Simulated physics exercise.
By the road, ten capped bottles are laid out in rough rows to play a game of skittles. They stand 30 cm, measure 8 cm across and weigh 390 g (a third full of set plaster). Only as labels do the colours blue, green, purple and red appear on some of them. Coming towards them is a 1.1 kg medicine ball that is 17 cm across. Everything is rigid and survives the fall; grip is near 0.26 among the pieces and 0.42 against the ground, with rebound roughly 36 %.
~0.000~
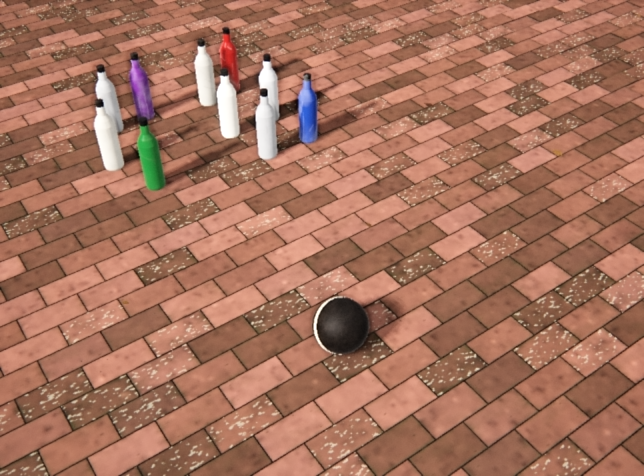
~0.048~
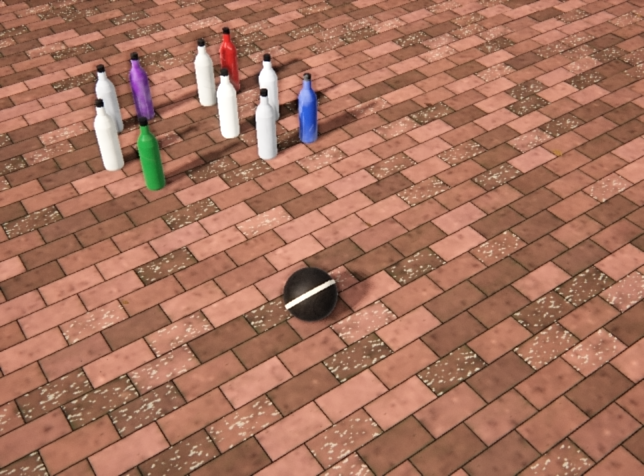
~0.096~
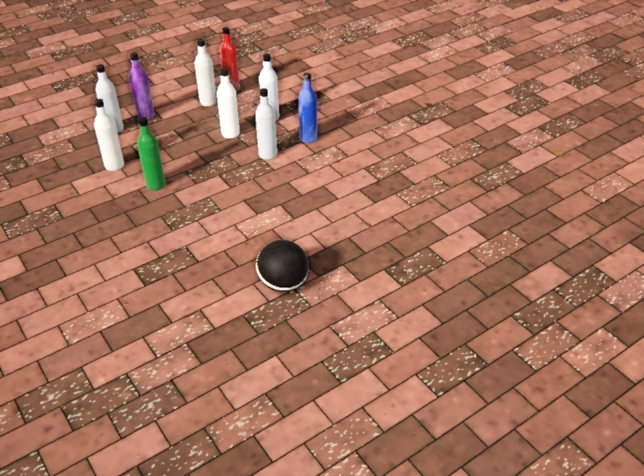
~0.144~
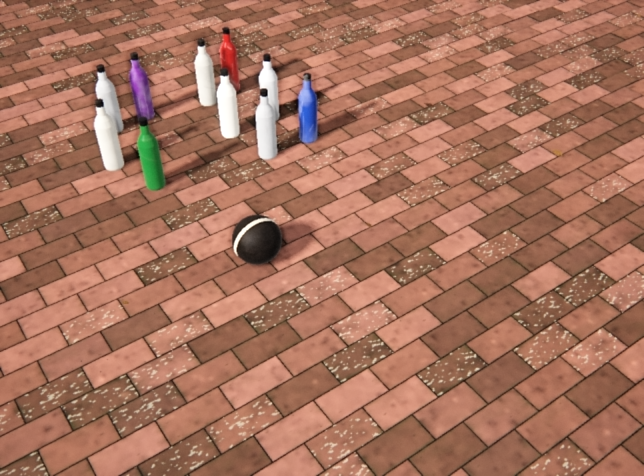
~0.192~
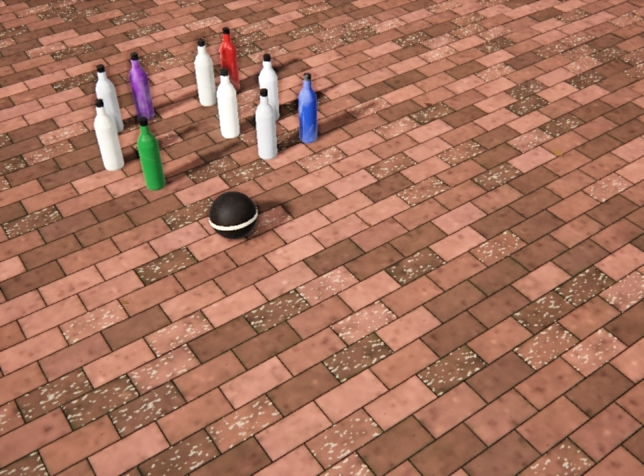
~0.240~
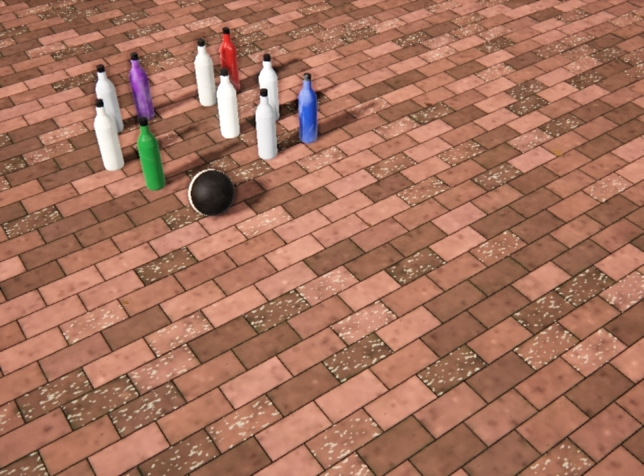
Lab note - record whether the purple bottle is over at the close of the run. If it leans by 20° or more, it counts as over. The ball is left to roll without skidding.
Result: Over.
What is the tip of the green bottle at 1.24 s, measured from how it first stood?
Some 90°.
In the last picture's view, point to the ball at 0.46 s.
(149, 109) or so.
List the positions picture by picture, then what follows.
In the first picture (pixels give the middle of a visible side), ball (341, 325) 1.03 m before the front row; purple bottle (139, 90); blue bottle (313, 111); green bottle (153, 158); none has stirred.
In the second picture, ball (311, 294) 88 cm before the front row; purple bottle (139, 90).
In the third picture, ball (283, 266) 72 cm before the front row; purple bottle (139, 90).
In the fourth picture, ball (257, 240) 56 cm before the front row; purple bottle (139, 90).
In the fifth picture, ball (233, 215) 40 cm before the front row; purple bottle (139, 90).
In the sixth picture, ball (211, 193) 24 cm before the front row; purple bottle (139, 90); green bottle (153, 158); red bottle (225, 63); none has stirred.
After 0.46 s, ball still moving; 1 of the 10 bottles over; purple bottle 19° from how it stood; green bottle lying flat.
After 0.64 s, ball still moving; 2 of the 10 bottles over; purple bottle lying flat; green bottle lying flat.
In the end (1.4 s), ball rolling away; 2 of the 10 bottles over; purple bottle lying flat; green bottle lying flat; blue bottle unmoved. From the last view, middles, green bottle near (52, 141).
